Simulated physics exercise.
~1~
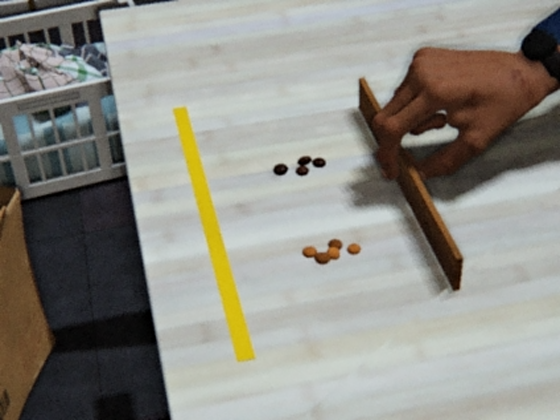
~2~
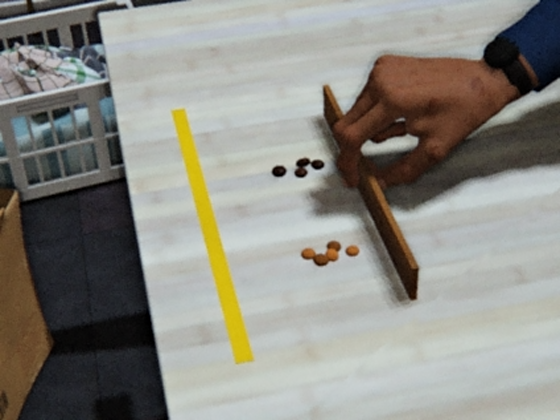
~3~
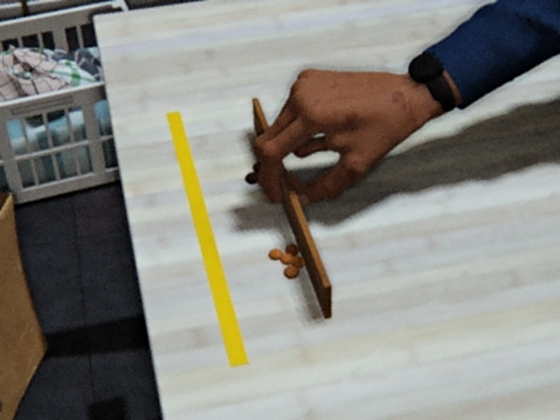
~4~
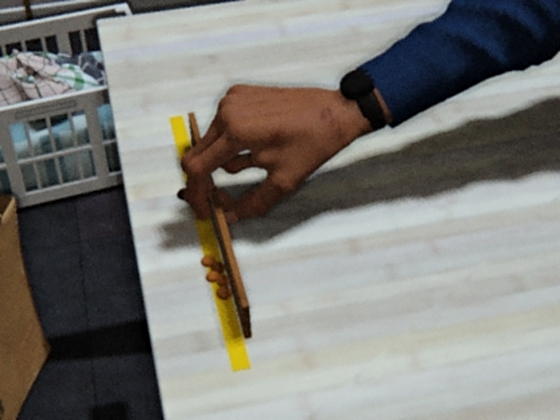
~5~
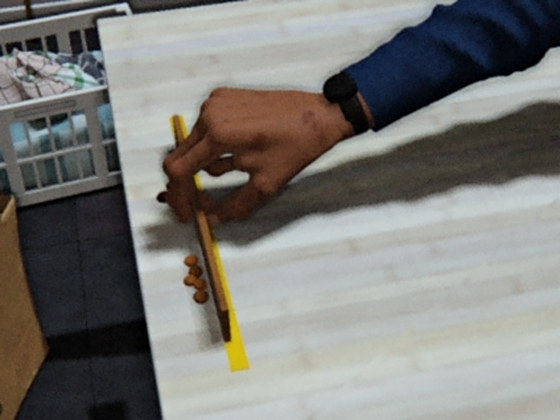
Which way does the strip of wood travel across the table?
The strip of wood moves to the left, toward the yellow tape.
In this clip, a hand slides an upright strip of wood leftward across a pale table, pushing a dark group and an orange-brown group of small pieces ahead of it, and ends at the yellow tape with the pieces still on the table.
